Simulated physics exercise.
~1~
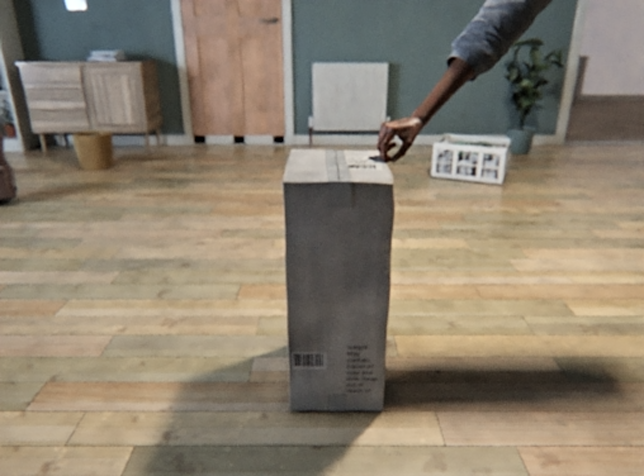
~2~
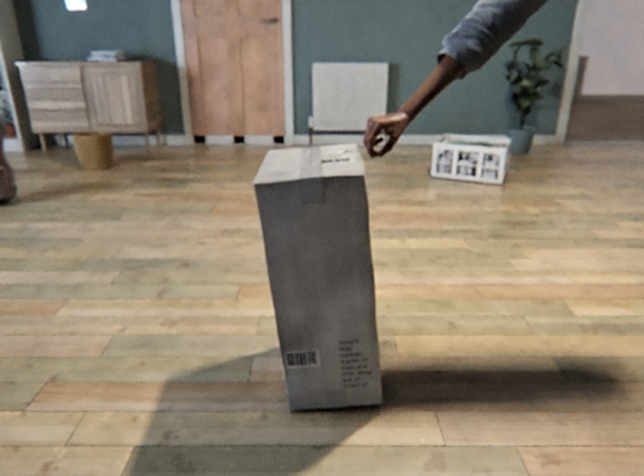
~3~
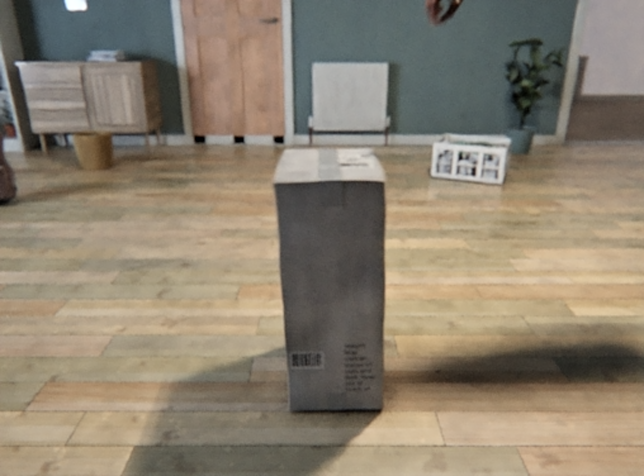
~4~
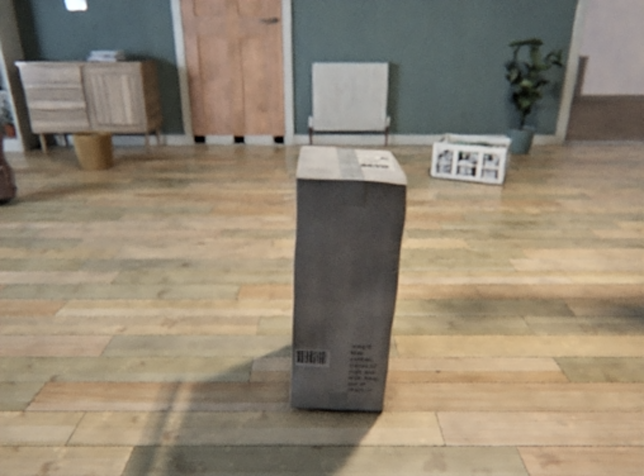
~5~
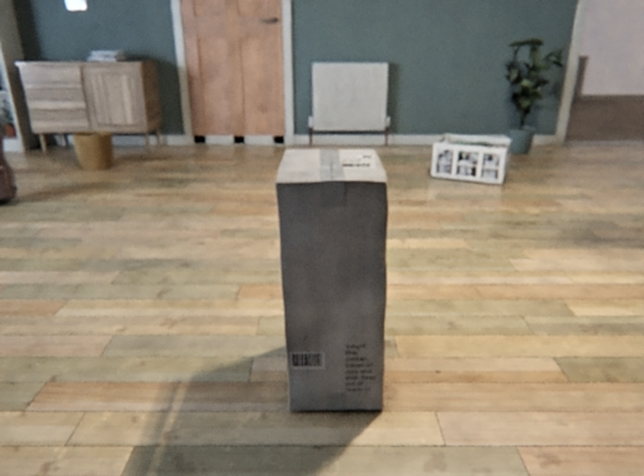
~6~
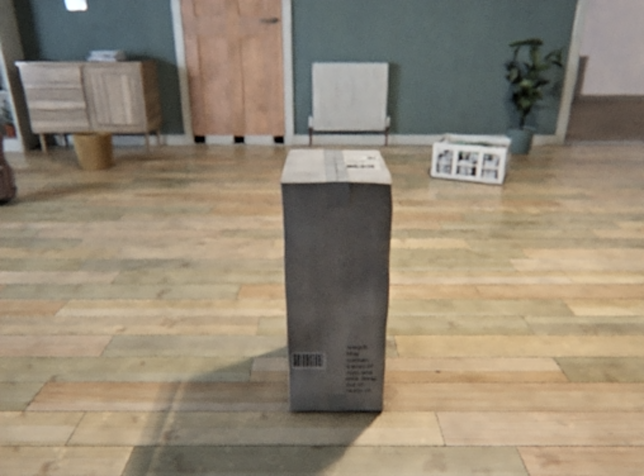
A tall parcel tilts left as a hand withdraws, then rocks and settles upright.
